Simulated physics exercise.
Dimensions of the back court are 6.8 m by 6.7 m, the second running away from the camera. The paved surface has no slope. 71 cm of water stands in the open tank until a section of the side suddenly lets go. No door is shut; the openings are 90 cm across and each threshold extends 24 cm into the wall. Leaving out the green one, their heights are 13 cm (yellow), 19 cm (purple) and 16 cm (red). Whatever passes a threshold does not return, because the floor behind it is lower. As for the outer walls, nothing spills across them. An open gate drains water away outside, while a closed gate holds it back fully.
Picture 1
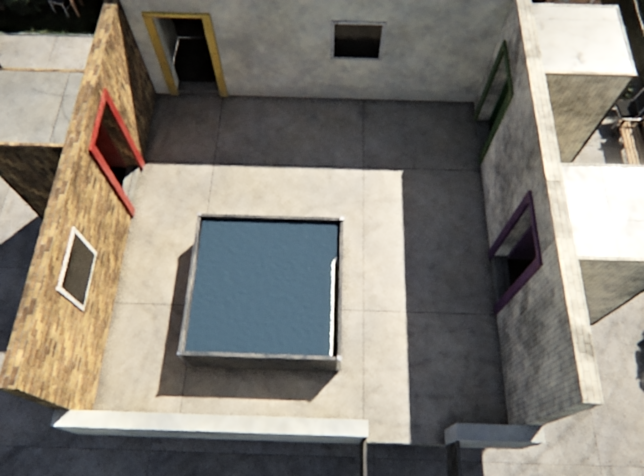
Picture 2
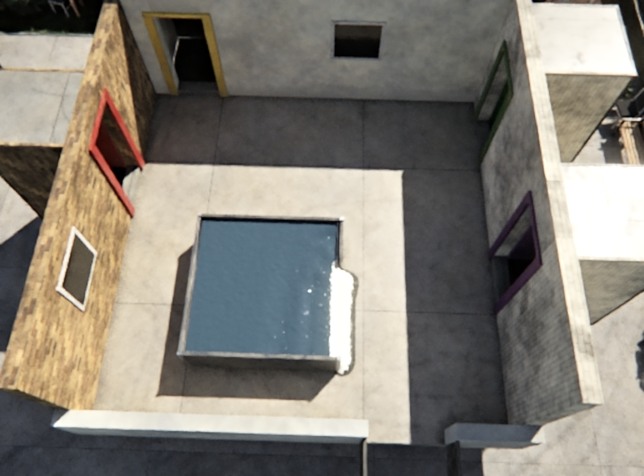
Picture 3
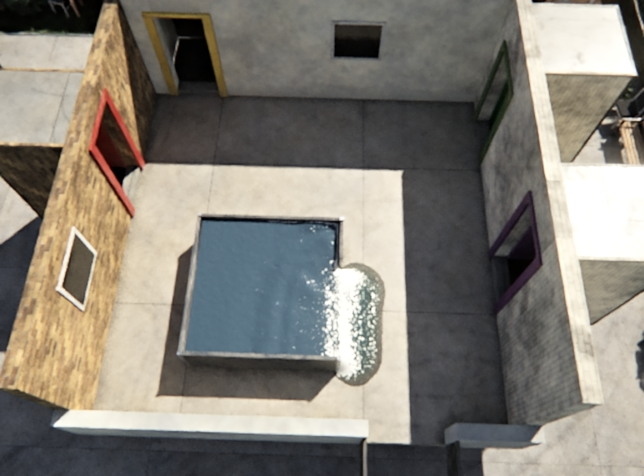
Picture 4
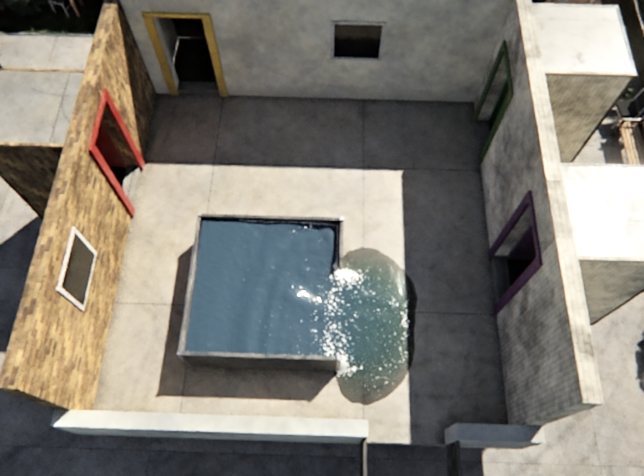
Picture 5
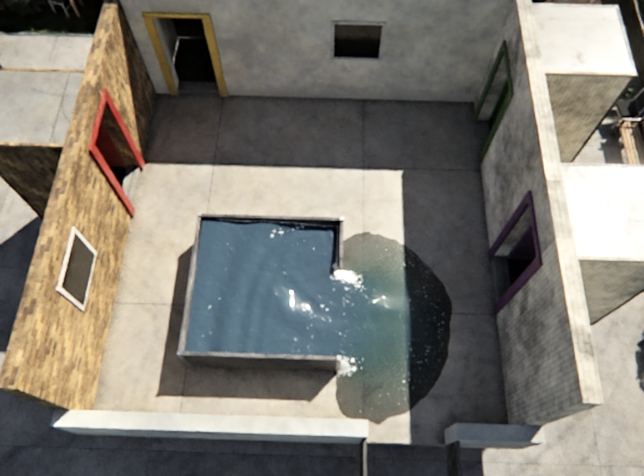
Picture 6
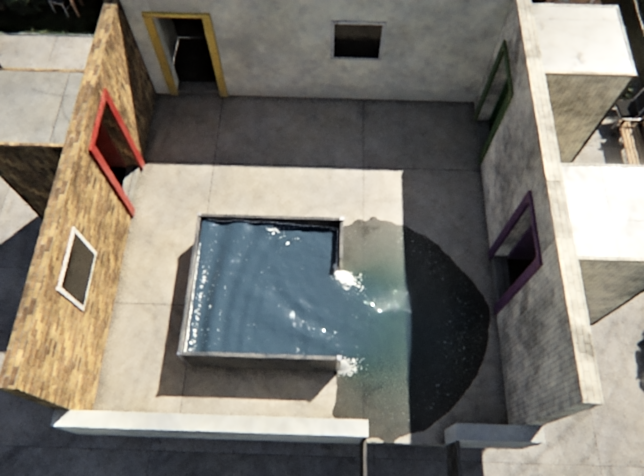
In a walled courtyard with coloured door surrounds, water pours from a gap in the right side of a square open tank, spreading across the pale paving into the shadow at right while ripples cross the tank's surface.
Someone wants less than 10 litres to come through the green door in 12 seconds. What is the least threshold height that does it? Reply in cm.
It needs to be around 14 cm high.
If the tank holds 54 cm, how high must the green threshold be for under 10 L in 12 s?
Then around 10.5 centimetres.
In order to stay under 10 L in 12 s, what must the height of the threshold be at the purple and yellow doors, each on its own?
About 33 cm at purple and 9.0 cm at yellow.
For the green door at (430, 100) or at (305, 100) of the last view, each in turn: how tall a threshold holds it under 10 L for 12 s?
In turn: Roughly 19 cm, roughly 6.5 cm.
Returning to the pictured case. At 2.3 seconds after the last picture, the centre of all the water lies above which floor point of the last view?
The water's centre is at about (364, 304).
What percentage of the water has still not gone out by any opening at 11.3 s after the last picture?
Roughly 68 percent of the water remains.
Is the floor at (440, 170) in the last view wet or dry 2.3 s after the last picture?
At that moment it's submerged.
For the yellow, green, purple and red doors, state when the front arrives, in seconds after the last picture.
The yellow door at 4.5 s, the green door at 1.4 s, the purple door at 0.1 s, the red door at 6.0 s.
Then, 0.7 s after the last picture water covers 25 % of the floor, deepest (43 cm) near (502, 431); it has not reached the green door.
Then, 2.3 s after the last picture water covers 35 % of the floor, deepest (36 cm) near (502, 431); 6 cm at the green door, 0 litres in over its 6 cm threshold.
Then, 11.3 s after the last picture water covers 100 % of the floor, deepest (14 cm) near (119, 395); 9 cm at the green door, 103 litres in over its 6 cm threshold.
At the green door as built, the water peaked near 13 cm, 6.1 s after the last picture.
With a threshold of 12 cm, 20 litres would have come in within the 12 s; with 16 cm, 4 litres. So under 10 litres takes about 14 cm.
